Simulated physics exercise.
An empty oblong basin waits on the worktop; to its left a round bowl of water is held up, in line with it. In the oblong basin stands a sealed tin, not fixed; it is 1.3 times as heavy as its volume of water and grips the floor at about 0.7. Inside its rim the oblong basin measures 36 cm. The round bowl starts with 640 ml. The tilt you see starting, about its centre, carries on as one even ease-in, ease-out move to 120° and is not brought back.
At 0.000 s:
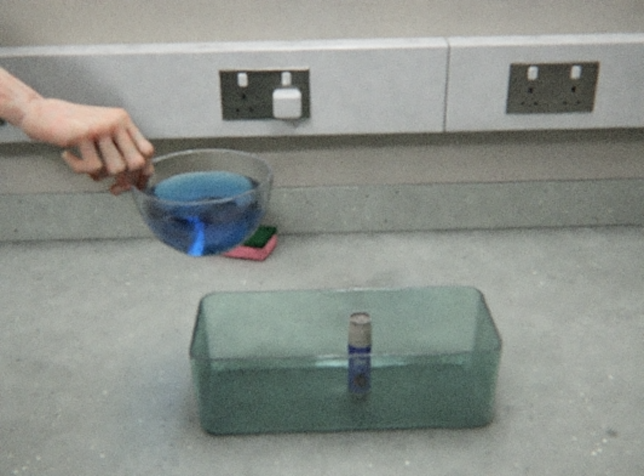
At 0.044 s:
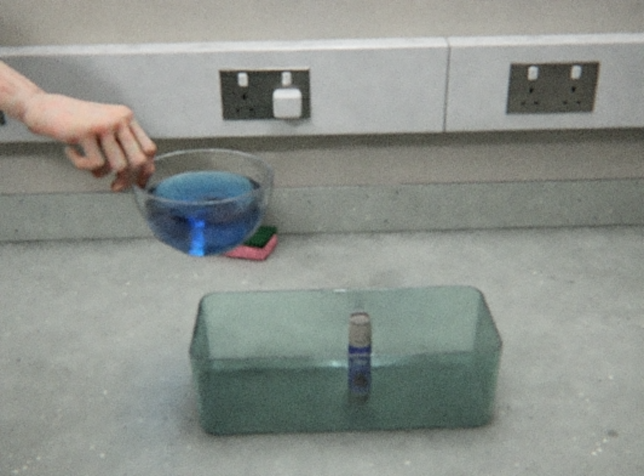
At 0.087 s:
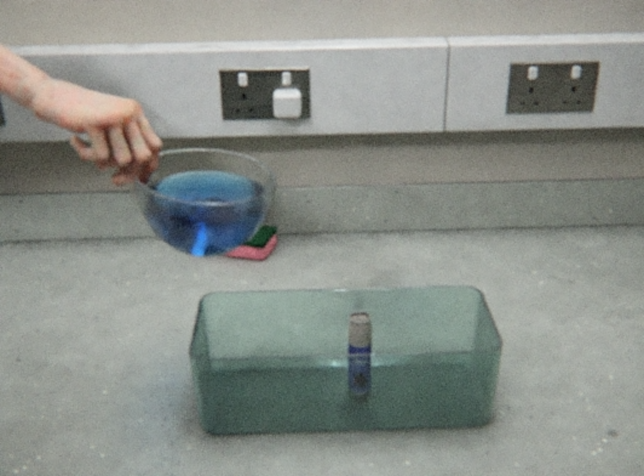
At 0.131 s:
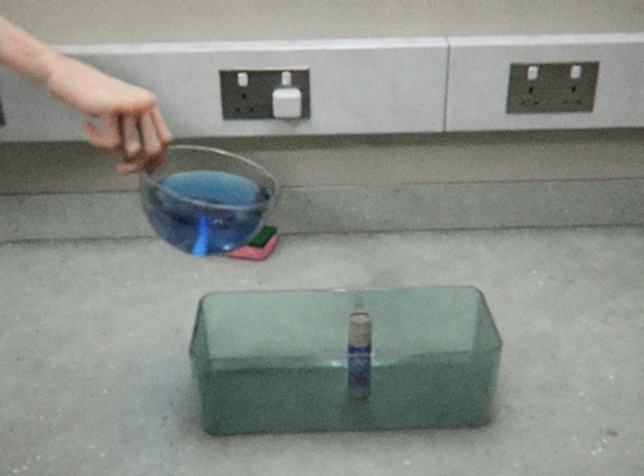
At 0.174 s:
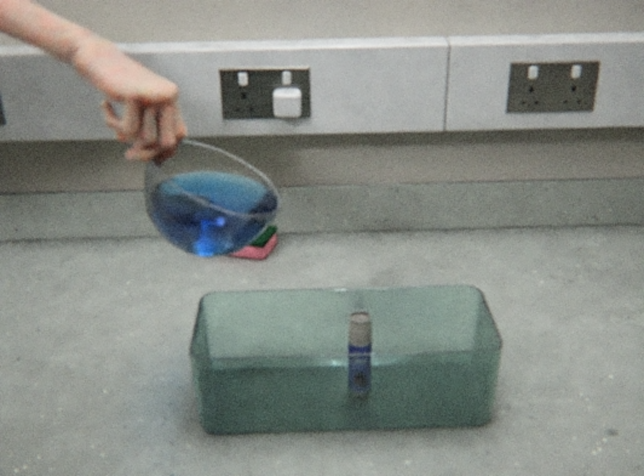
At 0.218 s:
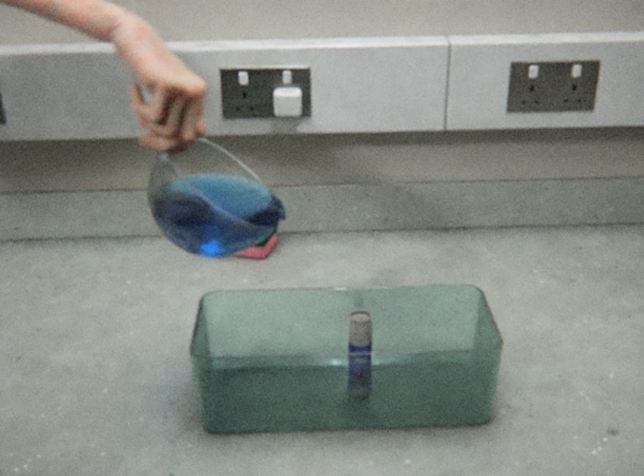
On a grey worktop against a wall with two double sockets, seen from the front and slightly above by a still camera, an empty greenish oblong basin sits with a small blue tin with a pale top at its middle. To the left, a hand holds up a clear round bowl of blue water, a pink and green sponge behind it. The hand tilts the bowl rightward, slowly then more steeply, the water shifting toward its right rim.
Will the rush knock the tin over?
The tin stays up.
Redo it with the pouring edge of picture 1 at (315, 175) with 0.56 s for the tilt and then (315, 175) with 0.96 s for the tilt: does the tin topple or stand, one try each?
First it falls; then it keeps standing.
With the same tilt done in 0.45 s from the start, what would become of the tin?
The tin stays up.
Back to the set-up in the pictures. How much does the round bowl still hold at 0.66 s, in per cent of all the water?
Some 0 per cent.
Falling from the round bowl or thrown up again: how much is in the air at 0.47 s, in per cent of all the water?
Near 42 in a hundred.
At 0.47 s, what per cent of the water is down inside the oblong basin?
About 52 per cent.
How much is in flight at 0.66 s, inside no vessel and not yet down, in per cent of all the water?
About 3 per cent.
After 0.47 s the tilt is 113° and 7 per cent is still to pour; the tin stands where it began.
After 0.66 s the tilt is 120° and 0 per cent is still to pour; the tin stands where it began.
After 0.85 s the tilt is 120° and 0 per cent is still to pour; the tin stands where it began.
After 1.06 s the tilt is 120° and 0 per cent is still to pour; the tin stands where it began.
In the end the tin stands where it began.
